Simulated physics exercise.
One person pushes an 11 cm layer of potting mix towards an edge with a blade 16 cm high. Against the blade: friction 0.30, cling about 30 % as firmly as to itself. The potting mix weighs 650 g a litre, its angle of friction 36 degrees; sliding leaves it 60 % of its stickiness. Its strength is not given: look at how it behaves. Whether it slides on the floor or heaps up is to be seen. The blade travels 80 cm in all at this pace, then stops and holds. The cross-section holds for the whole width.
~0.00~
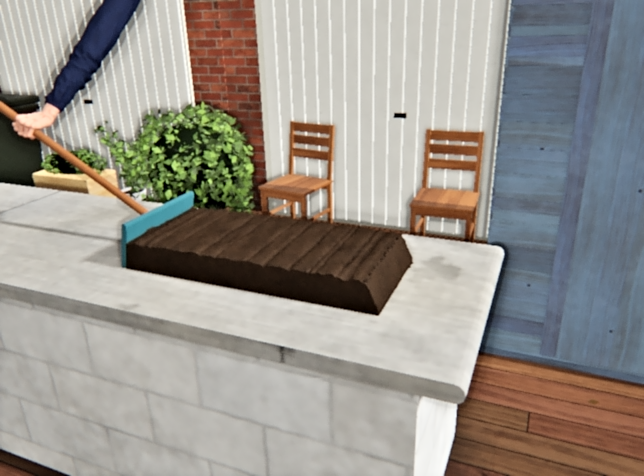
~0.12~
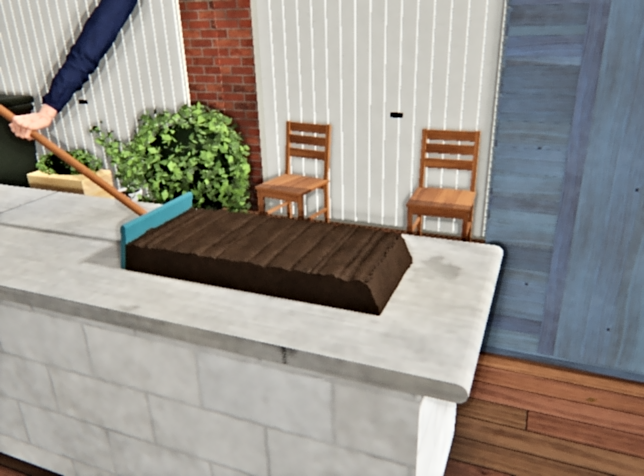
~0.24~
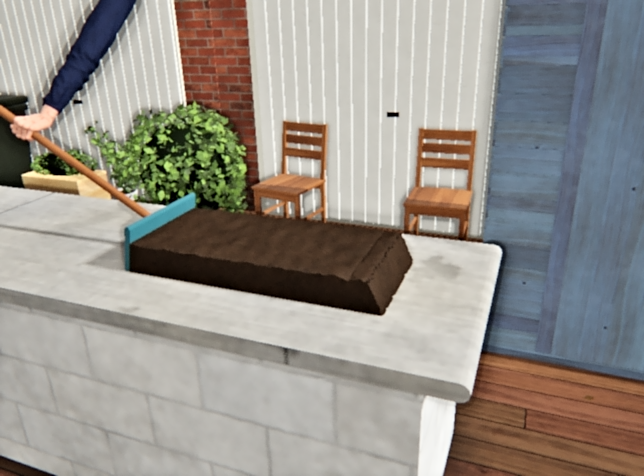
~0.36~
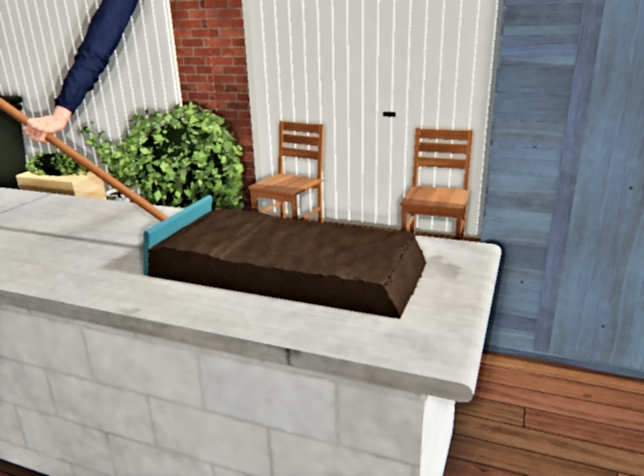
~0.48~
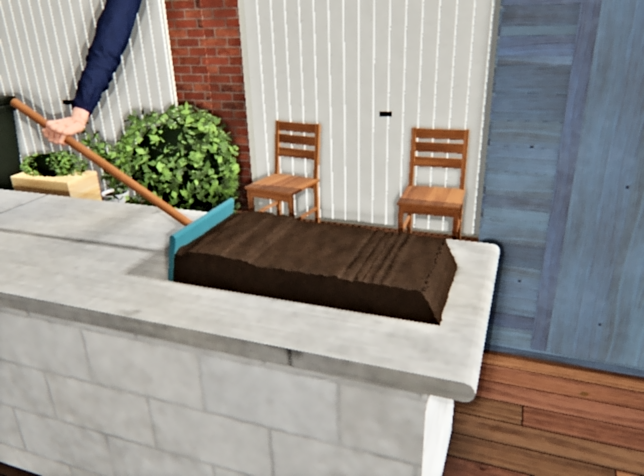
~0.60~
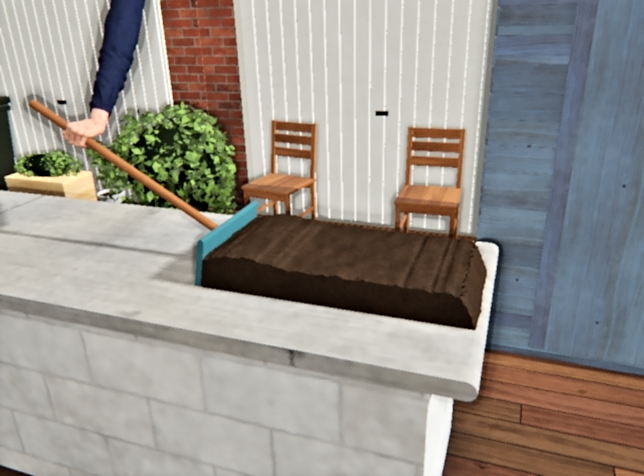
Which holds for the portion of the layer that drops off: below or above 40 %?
It comes out above 40 %.
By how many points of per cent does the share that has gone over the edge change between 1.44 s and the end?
Some 10 per cent.
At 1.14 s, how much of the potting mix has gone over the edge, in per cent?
Some 30 per cent.
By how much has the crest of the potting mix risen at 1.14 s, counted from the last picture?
Some 0.0 cm.
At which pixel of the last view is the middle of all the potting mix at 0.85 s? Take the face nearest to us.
At about (393, 304).
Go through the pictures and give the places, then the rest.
In the first frame, foot of the blade at (126, 269), not yet moved; front end of the potting mix at (378, 315), piled 11 cm high.
In the second frame, foot of the blade at (125, 270), not yet moved; front end of the potting mix at (379, 315), piled 11 cm high.
In the third frame, foot of the blade at (129, 272), moved 2.0 cm; front end of the potting mix at (380, 315), piled 11 cm high.
In the fourth frame, foot of the blade at (148, 277), moved 10 cm; front end of the potting mix at (398, 318), piled 12 cm high.
In the fifth frame, foot of the blade at (173, 282), moved 21 cm; front end of the potting mix at (436, 324), piled 13 cm high.
In the sixth frame, foot of the blade at (200, 287), moved 31 cm; front end of the potting mix at (473, 330), piled 13 cm high.
By 0.85 s, 0 % has gone over the edge.
By 1.14 s, 30 % has gone over the edge.
By 1.44 s, 48 % has gone over the edge.
By 1.74 s, 49 % has gone over the edge.
By 2.04 s, at the end, 58 % has gone over the edge.
